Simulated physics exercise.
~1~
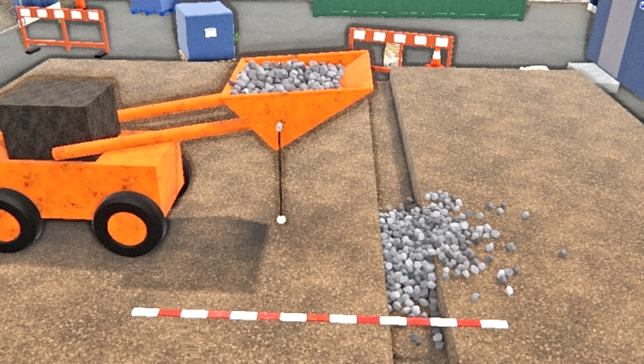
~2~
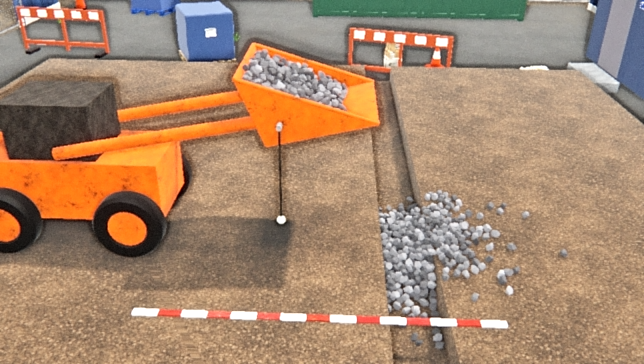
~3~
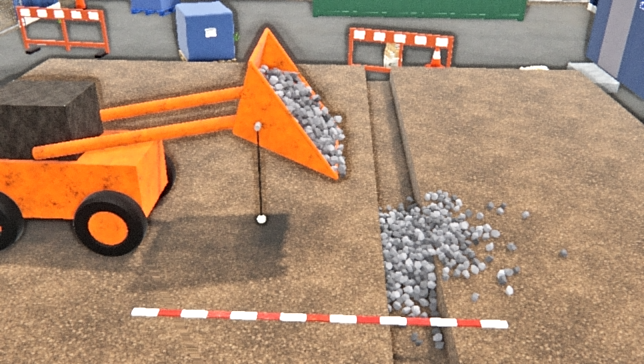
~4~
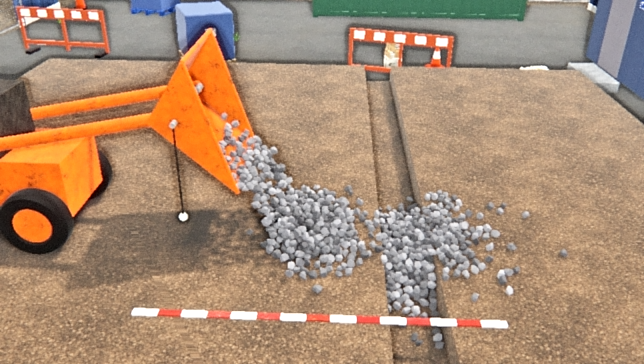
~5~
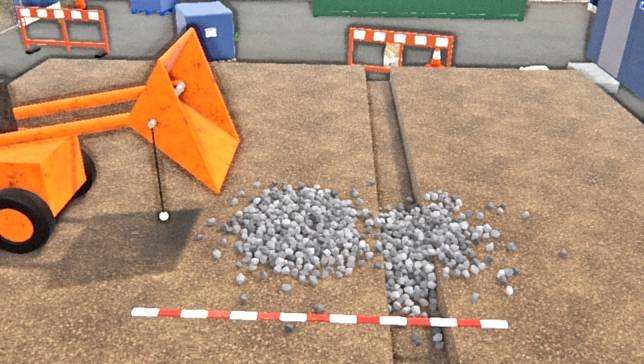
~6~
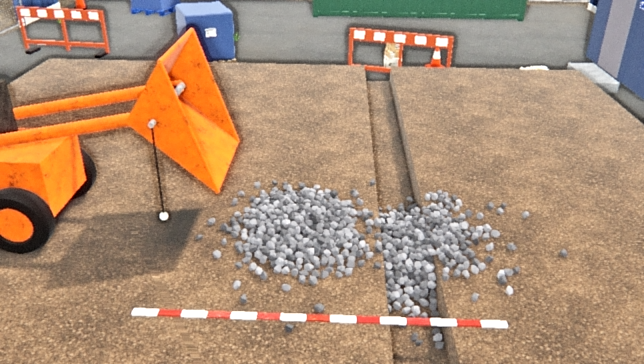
An orange loader tips its bucket while backing left, dumping grey stones short of the trench.
